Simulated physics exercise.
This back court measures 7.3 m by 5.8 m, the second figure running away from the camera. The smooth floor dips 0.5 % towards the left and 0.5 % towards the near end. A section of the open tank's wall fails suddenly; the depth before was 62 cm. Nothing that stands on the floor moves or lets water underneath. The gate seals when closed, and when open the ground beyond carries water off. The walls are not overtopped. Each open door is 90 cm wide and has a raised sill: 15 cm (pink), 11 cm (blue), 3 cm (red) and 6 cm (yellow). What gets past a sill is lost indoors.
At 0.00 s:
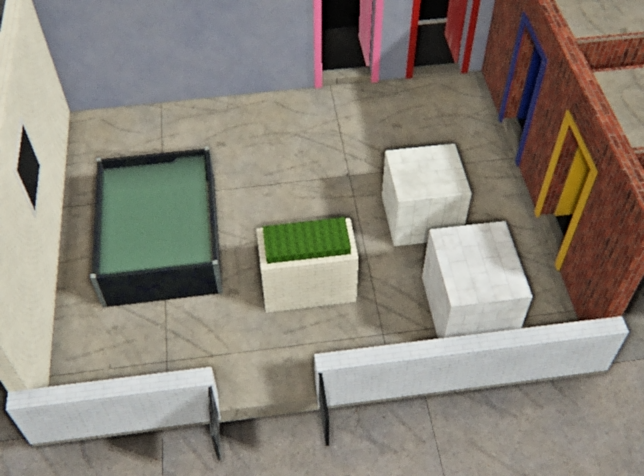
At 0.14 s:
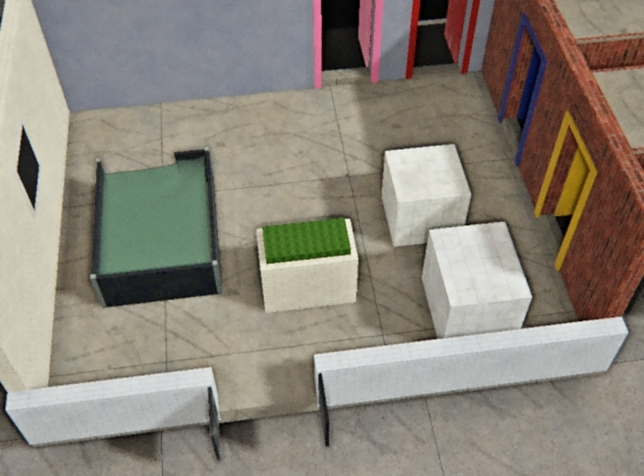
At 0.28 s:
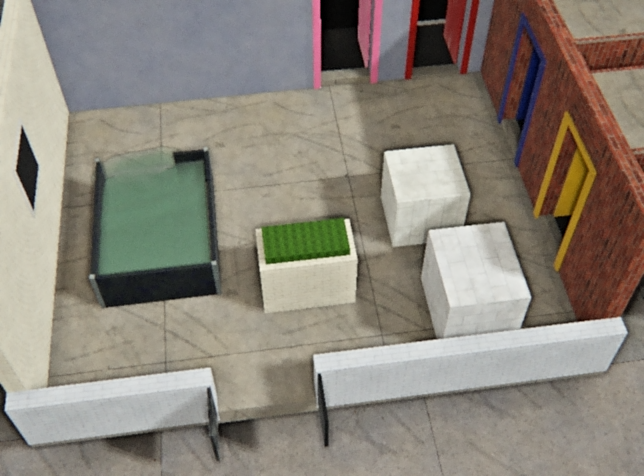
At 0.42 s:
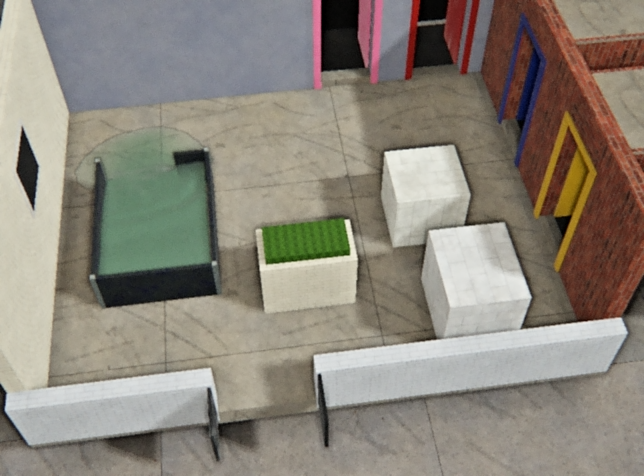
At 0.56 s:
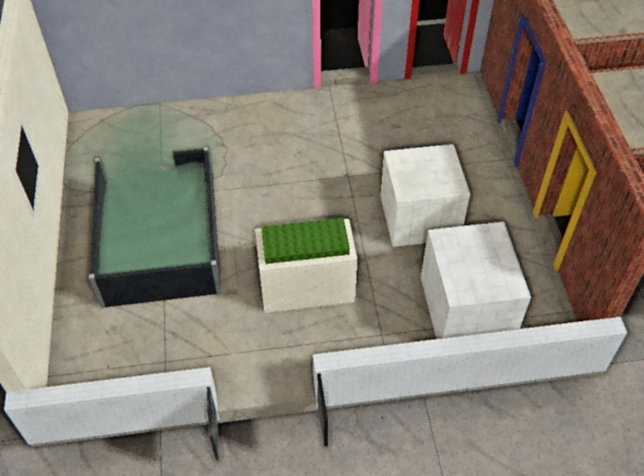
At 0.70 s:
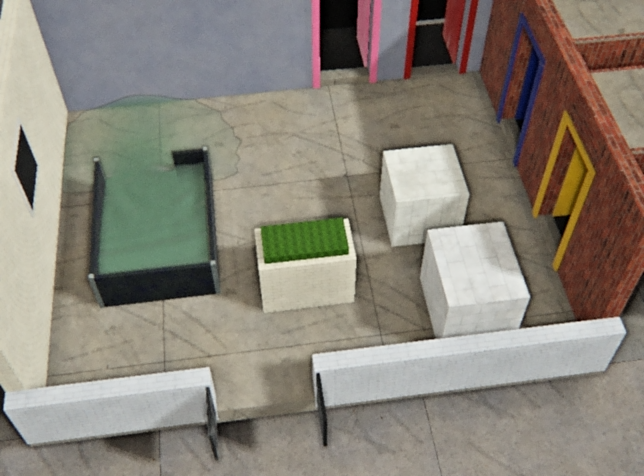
At the start, green water lies still in a dark-walled open tank, left of a grass-topped planter and two white blocks in a courtyard. Then part of the tank's far wall disappears, and water pours through the gap, spreading in a thin, widening sheet across the floor towards the grey back wall.
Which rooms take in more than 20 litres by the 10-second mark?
Within that time: At the pink door it keeps below the limit; at the blue door it keeps below the limit; at the red door it passes the limit; at the yellow door it does not reach the limit.
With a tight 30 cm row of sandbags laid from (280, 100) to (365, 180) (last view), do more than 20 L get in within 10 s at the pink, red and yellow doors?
Then: Pink below, red below, yellow under.
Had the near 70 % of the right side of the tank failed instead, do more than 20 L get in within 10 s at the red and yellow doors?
Then: Red above, yellow above.
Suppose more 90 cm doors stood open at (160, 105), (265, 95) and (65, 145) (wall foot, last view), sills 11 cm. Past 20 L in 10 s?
In turn: Past it, below, over.
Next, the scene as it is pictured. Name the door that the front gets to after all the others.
The yellow one.
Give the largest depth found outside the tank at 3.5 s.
Up to some 23 cm.
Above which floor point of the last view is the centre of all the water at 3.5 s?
At about (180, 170).
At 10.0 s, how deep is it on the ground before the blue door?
About 5.5 cm.
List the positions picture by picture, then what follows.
Still water, 62 cm deep, in the open tank at (155, 213), in the first picture.
Water pours out on the open tank's far side and has run 0.6 m, to a hidden place; typically 8 cm deep outside, 62 cm at the open tank's back, in the second picture.
Water pours out on the open tank's far side and has run 0.9 m, to a hidden place; typically 10 cm deep outside, 62 cm at the open tank's back, in the third picture.
Water pours out on the open tank's far side and has run 1.3 m, to (164, 130); typically 7 cm deep outside, 62 cm at the open tank's back, in the fourth picture.
The front is at (153, 107), 1.9 m from the gap on the open tank's far side; 3.4 m2 of floor is under water; 62 cm left at the back of the open tank, in the fifth picture.
Water pours out on the open tank's far side and has run 2.1 m, to (93, 110); typically 5 cm deep outside, 56 cm at the open tank's back, in the sixth picture.
After 1.4 s water covers 15 % of the floor and is deepest (48 cm) near (68, 112); pink door not reached, blue door not reached, red door not reached, yellow door not reached.
After 2.2 s water covers 20 % of the floor and is deepest (36 cm) near (131, 128); pink door 3 cm at the sill, 0 L in, blue door not reached, red door not reached, yellow door not reached.
After 3.5 s water covers 45 % of the floor and is deepest (23 cm) near (68, 112); pink door 5 cm at the sill, 0 L in, blue door not reached, red door 3 cm at the sill, 0 L in, yellow door not reached.
After 6.0 s water covers 75 % of the floor and is deepest (18 cm) near (45, 416); pink door 4 cm at the sill, 0 L in, blue door 12 cm at the sill, 1 L in, red door 5 cm at the sill, 3 L in, yellow door 5 cm at the sill, 0 L in.
After 10.0 s water covers 95 % of the floor and is deepest (11 cm) near (45, 416); pink door 2 cm at the sill, 0 L in, blue door 5 cm at the sill, 2 L in, red door 6 cm at the sill, 39 L in, yellow door 4 cm at the sill, 0 L in.
